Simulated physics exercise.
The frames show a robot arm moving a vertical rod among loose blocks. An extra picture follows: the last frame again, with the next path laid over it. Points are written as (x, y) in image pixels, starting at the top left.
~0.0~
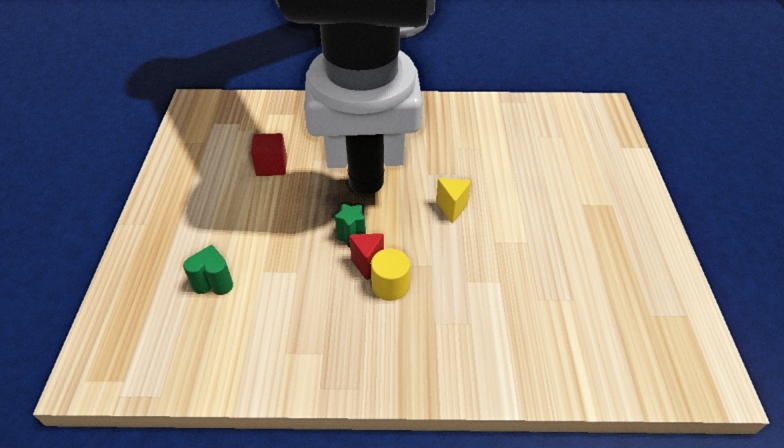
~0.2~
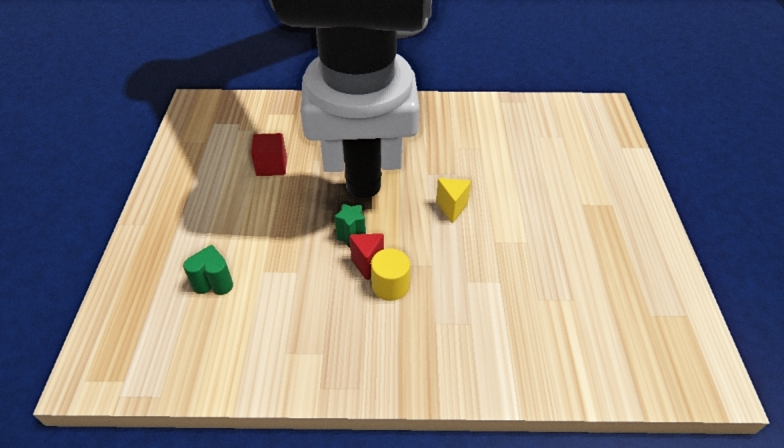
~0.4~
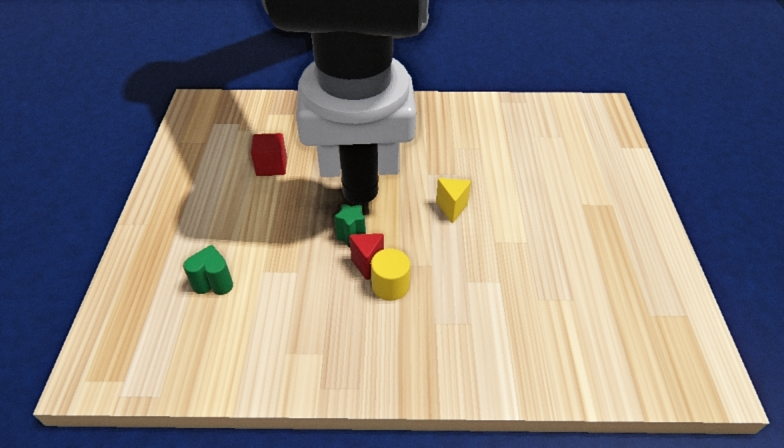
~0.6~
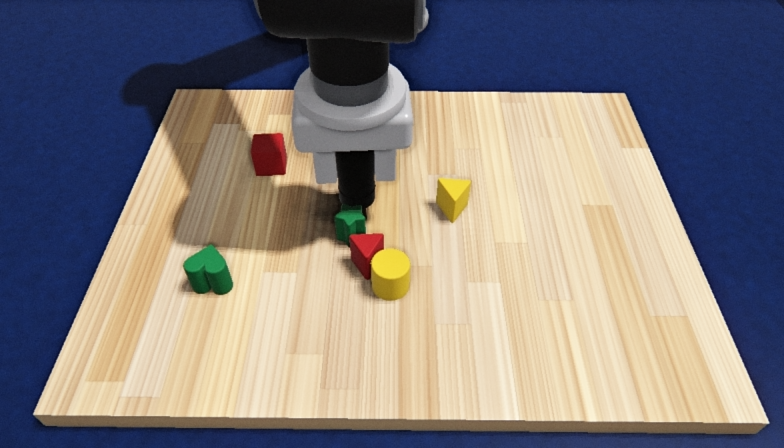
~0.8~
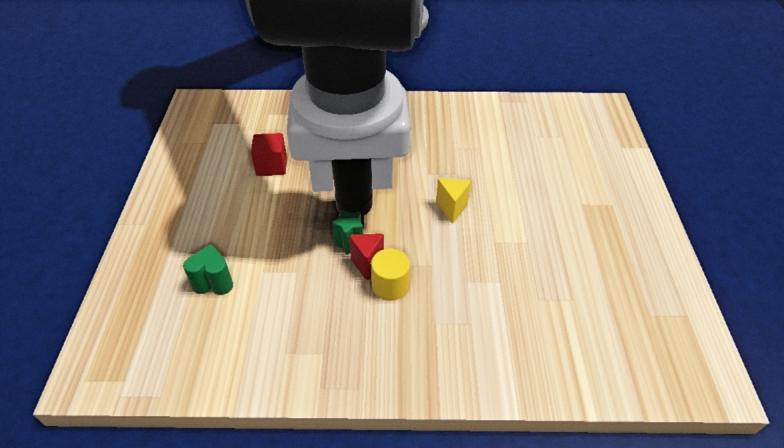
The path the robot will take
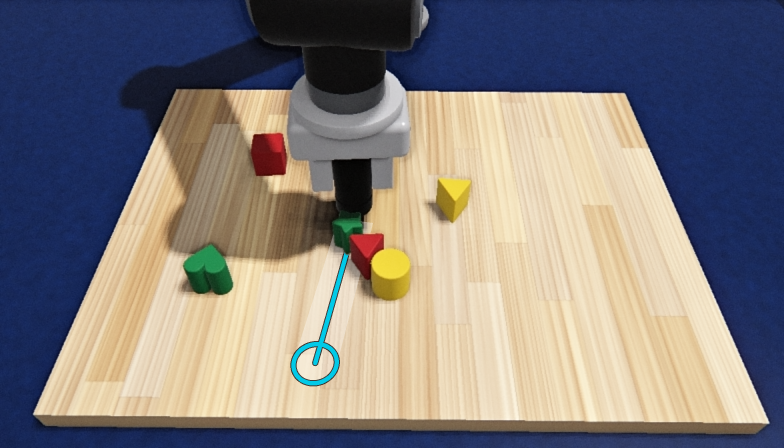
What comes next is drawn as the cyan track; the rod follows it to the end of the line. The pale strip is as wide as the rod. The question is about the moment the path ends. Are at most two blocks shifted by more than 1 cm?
Yes, it checks out.
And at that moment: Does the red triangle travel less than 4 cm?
Going by the path, no.
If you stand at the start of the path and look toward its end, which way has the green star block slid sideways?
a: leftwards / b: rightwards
That would be b.
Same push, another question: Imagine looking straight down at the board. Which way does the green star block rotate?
It goes clockwise.
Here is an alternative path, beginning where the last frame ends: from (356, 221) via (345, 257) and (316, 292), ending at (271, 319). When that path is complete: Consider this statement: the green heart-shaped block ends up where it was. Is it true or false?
True - the claim holds.
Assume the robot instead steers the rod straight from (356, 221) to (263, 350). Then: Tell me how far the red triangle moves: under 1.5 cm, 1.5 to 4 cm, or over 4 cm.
I reckon it covers between 1.5 and 4 cm.
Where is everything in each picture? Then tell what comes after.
Rod's lower end at (367, 183); green star block at (350, 213); red triangle at (367, 241); yellow circle at (391, 263), in the first frame.
Rod at (364, 187); blocks still, in the second frame.
Rod at (361, 192); blocks still, in the third frame.
Rod at (358, 198); blocks still, in the fourth frame.
Rod at (355, 206); green star block at (348, 220); red triangle at (367, 241); yellow circle at (391, 263), in the fifth frame.
Drawn move, straight from (356, 221) to (315, 363).
On the path given first. One third of the way, rod at (342, 248); green star block at (325, 263), turned 20° clockwise; red triangle at (357, 265), turned 55° anticlockwise; yellow circle at (394, 265).
Two thirds of the way, rod at (329, 296); green star block at (304, 311), turned 30° clockwise; red triangle at (363, 281), turned 75° anticlockwise; yellow circle at (394, 265).
At the end, rod at (313, 350); green star block at (275, 355), turned 60° clockwise; red triangle at (363, 281), turned 75° anticlockwise; yellow circle at (394, 265).
